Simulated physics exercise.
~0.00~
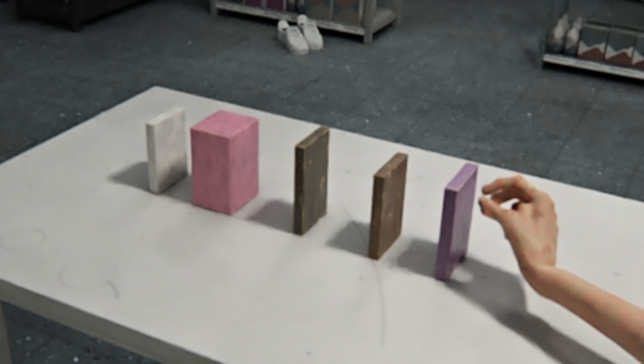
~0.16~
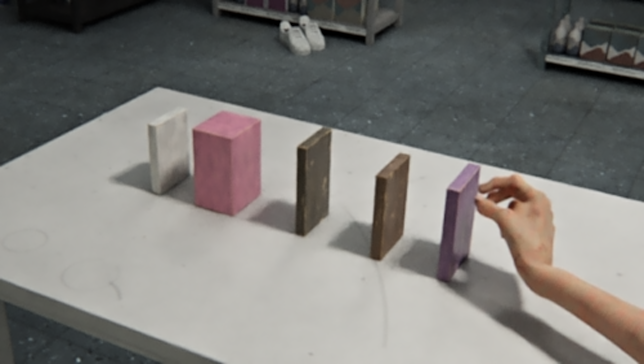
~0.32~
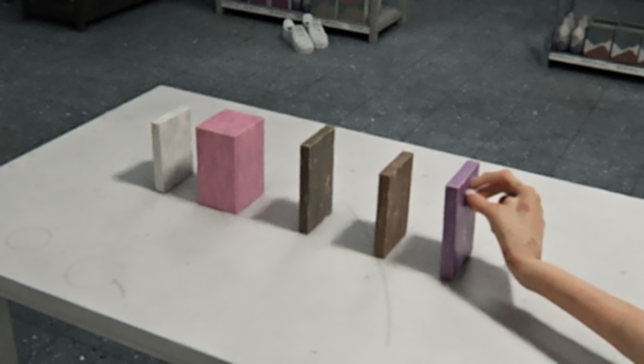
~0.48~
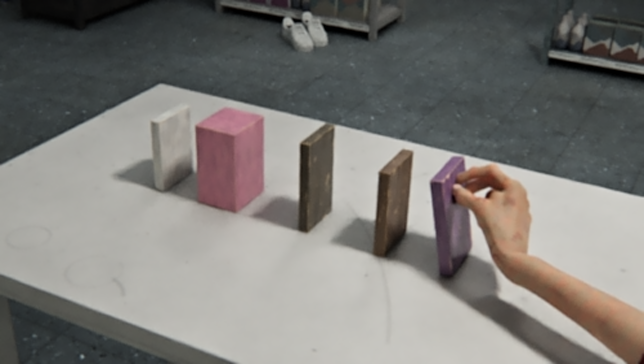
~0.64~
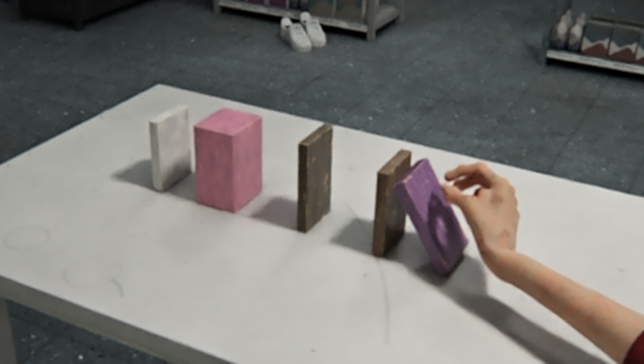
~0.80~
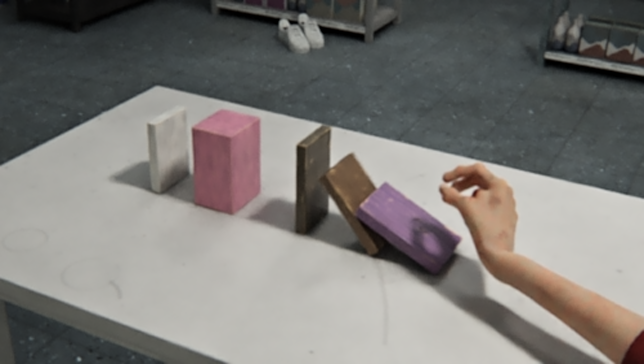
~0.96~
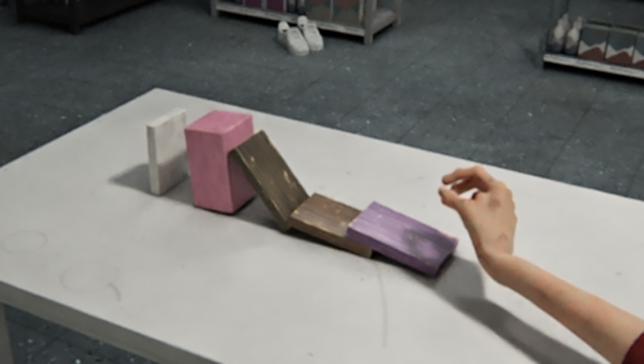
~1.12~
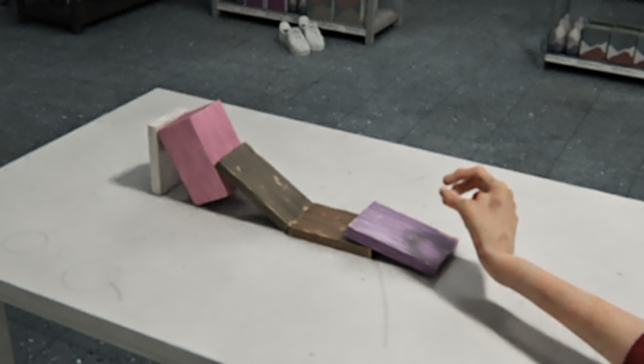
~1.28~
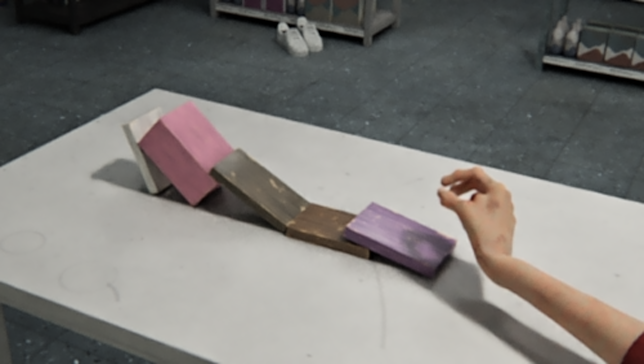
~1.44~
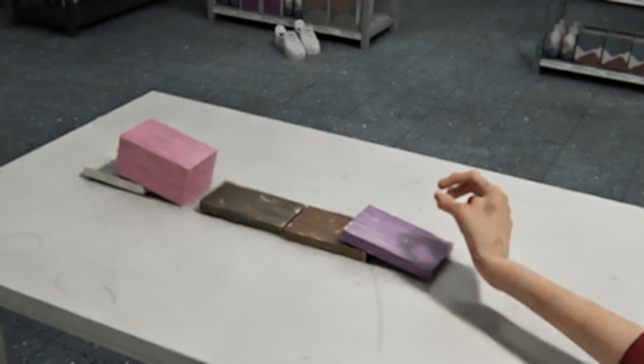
To begin with, a white board, a thick pink block, a dark block, a brown block and a purple block stand in a spaced row on a pale table, with a hand at the right. The fingers push the top of the purple block leftward until it tips into the brown one, and the hand then stays back. The brown block topples against the dark block, which falls against the pink block. The pink block tilts left into the white board, and both go over. Finally, all five pieces lie tipped over in a line across the table.
